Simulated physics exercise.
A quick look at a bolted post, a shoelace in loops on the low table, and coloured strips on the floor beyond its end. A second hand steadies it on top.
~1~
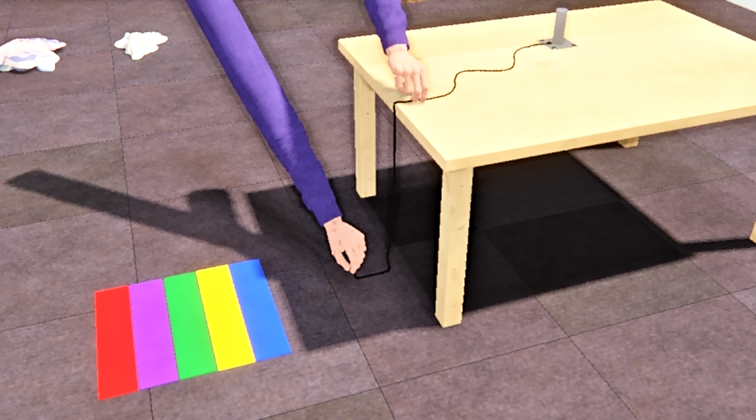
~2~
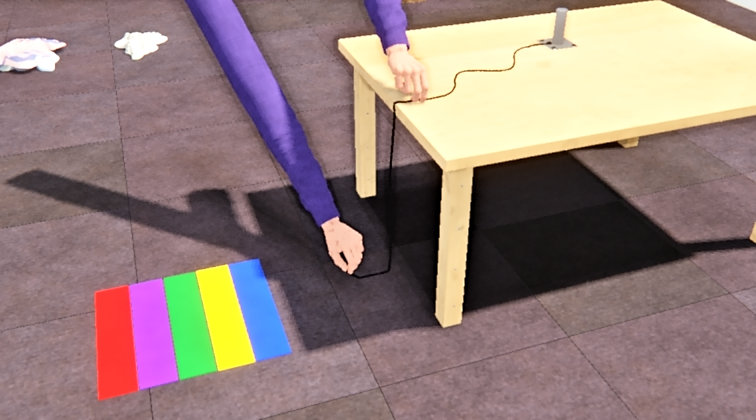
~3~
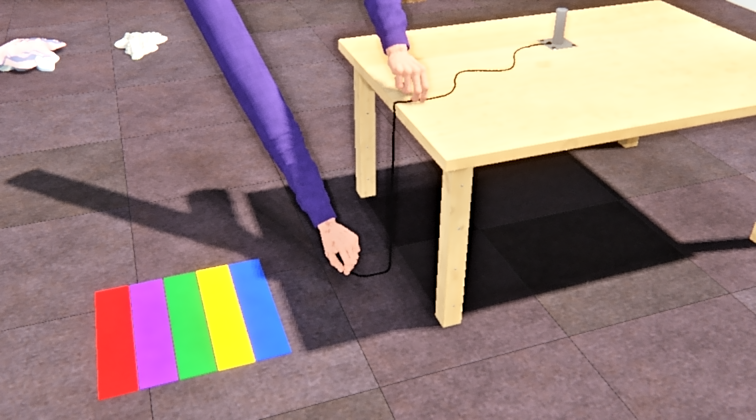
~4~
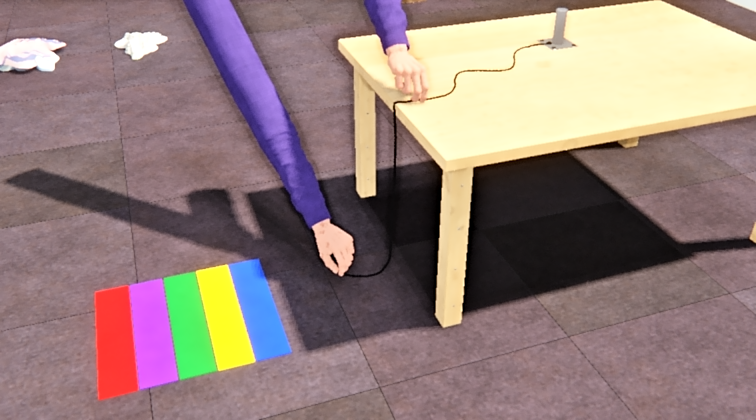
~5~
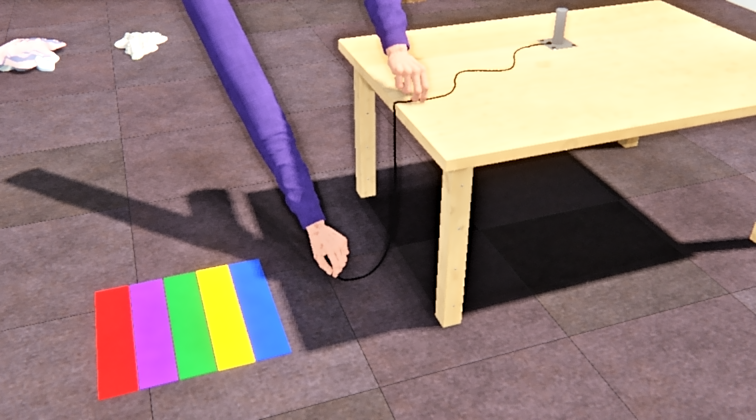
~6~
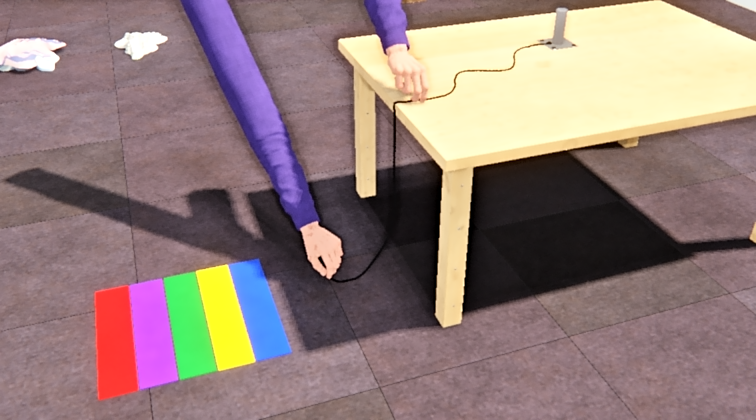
A hand slowly draws the end of a dark cord left across the floor.
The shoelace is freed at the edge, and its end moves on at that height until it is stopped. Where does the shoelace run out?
It halts on the green strip.
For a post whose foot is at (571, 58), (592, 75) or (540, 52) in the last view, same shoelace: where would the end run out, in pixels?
In that order: (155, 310), (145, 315) and (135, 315).
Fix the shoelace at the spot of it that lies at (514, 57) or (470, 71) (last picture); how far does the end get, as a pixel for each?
Near (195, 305) and (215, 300).
A little later, end near (244, 292); over blue.
Next, end near (206, 300); over yellow.
When it is tight, end near (183, 305); over green. Over green.
